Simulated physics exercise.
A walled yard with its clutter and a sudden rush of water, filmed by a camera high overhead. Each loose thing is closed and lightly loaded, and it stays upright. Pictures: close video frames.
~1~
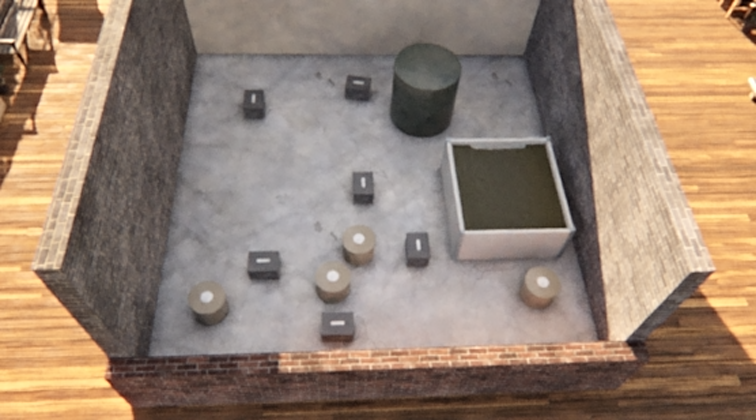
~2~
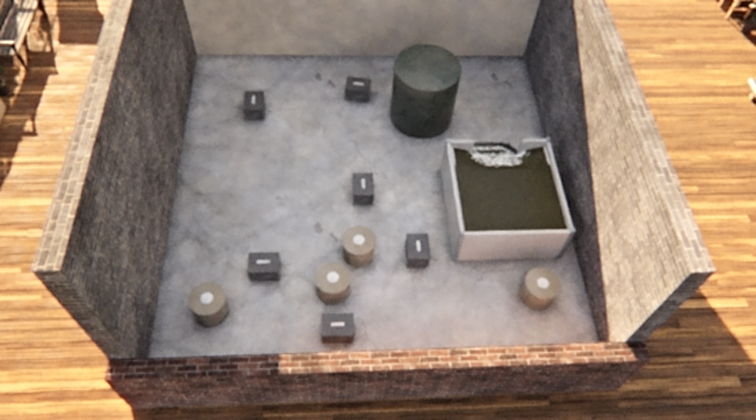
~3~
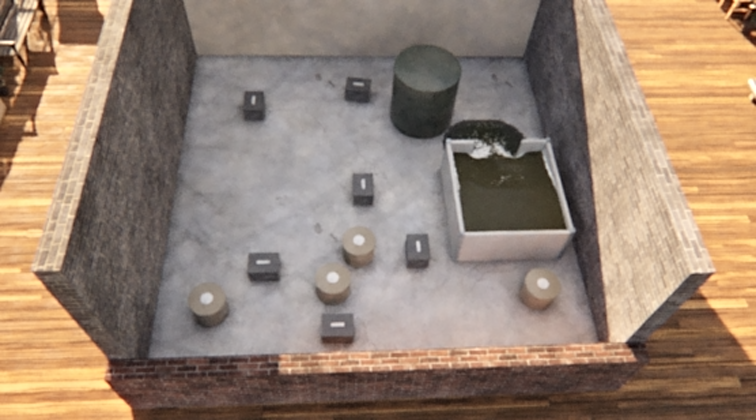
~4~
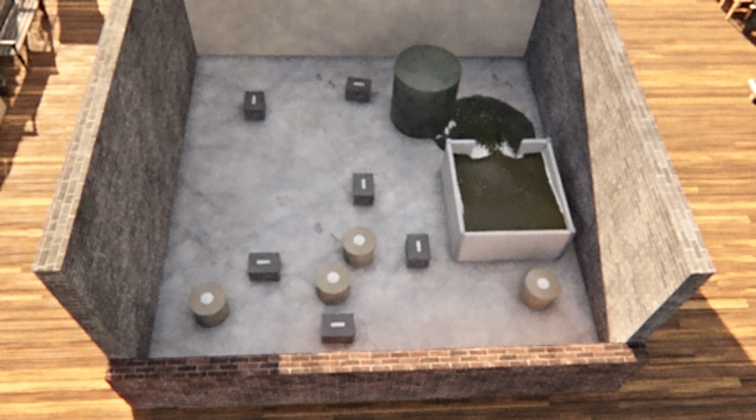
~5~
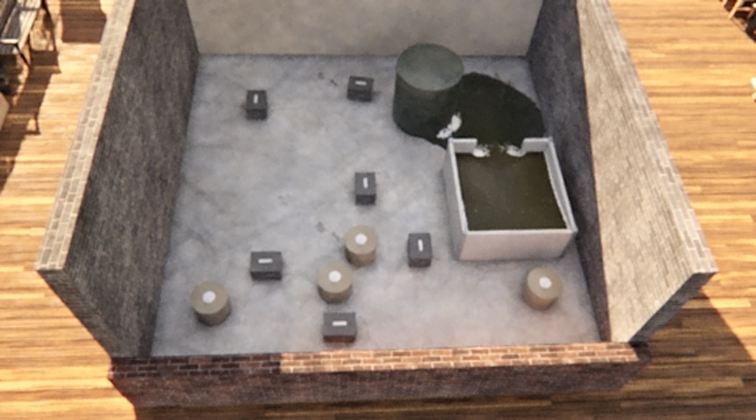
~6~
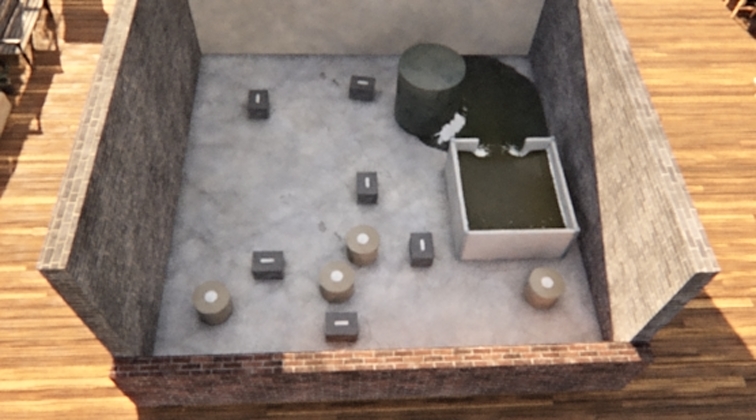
Walled yard with scattered grey boxes and round tubs sitting still as dark water pours from a white tank, spreading around a green cylinder.
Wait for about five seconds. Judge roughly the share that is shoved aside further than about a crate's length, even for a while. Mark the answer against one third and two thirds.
Fewer than a third of them.
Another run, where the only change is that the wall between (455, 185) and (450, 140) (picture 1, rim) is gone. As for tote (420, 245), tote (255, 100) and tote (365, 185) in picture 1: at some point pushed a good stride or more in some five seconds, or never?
Result per item - short of that distance / displaced that far / displaced that far.
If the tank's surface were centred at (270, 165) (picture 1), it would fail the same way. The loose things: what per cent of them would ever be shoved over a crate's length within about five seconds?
My answer would be about 20 in a hundred.
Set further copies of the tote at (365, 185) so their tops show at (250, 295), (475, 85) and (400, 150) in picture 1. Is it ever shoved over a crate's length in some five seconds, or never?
So, in order, the copies go nowhere much, a long way, a long way.
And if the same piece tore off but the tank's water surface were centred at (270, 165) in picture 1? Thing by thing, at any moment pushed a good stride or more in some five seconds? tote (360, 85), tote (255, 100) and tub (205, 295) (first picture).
Taking them in turn: Got sent well off; got sent well off; kept near its start.
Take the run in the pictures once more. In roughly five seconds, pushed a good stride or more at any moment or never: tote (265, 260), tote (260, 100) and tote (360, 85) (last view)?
Object by object as listed: Falls short, travels that far and travels that far.
A moment on, 0 of 10 are well off their spots; 0 afloat.
Next, 0 of 10 are well off their spots; 0 afloat.
Later, 1 of 10 are well off their spots; 1 afloat.
In the end, 2 of 10 are well off their spots, and 2 have been at some point; 1 afloat.
